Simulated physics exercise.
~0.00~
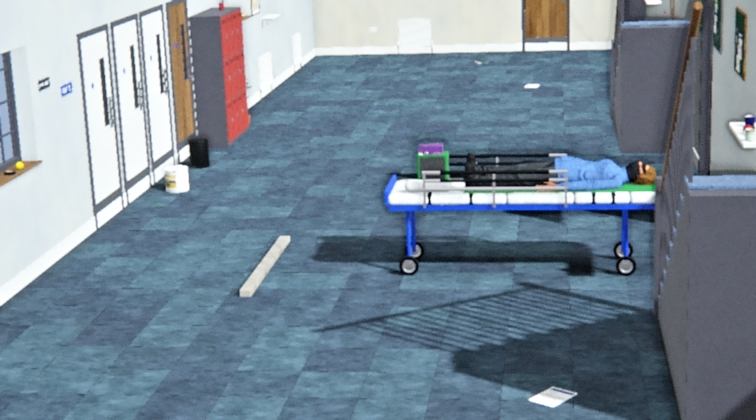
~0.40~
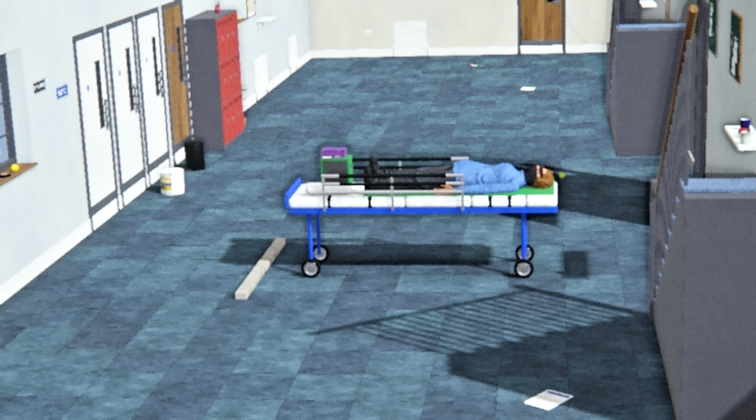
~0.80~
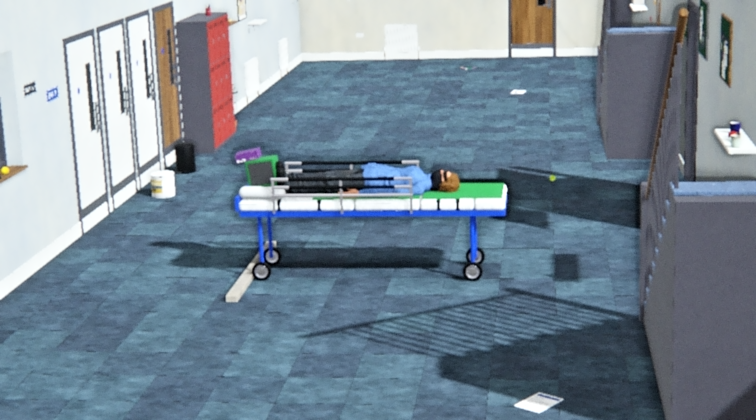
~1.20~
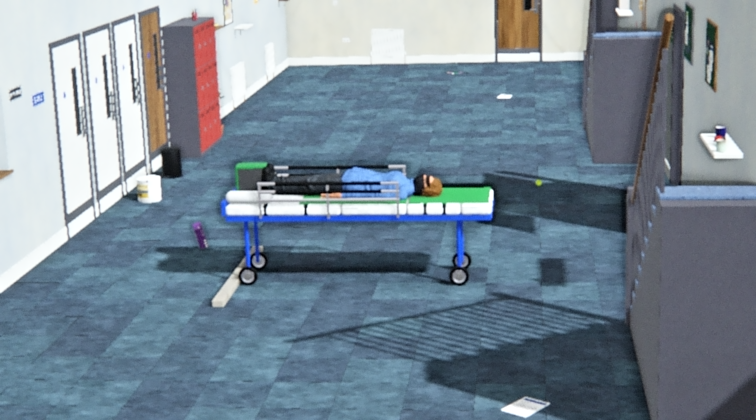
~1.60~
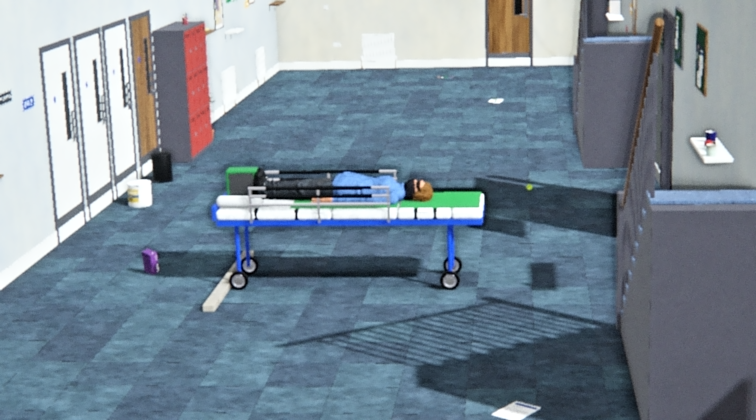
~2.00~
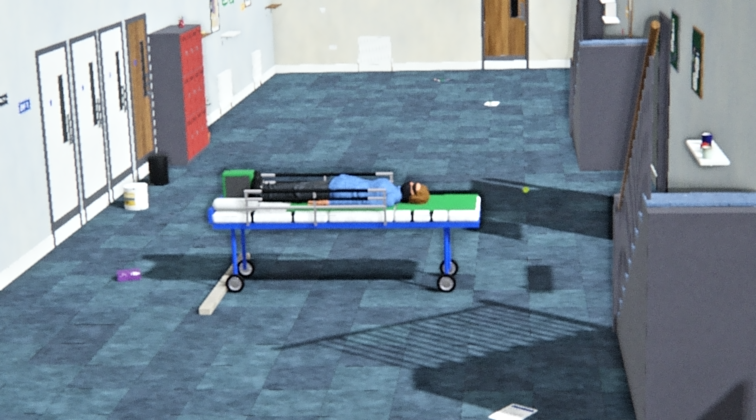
A person in blue lay still on a hospital trolley as it rolled left across a corridor and stopped at a sill on the floor, where a purple box tumbled off the foot end while the green monitor stayed aboard.
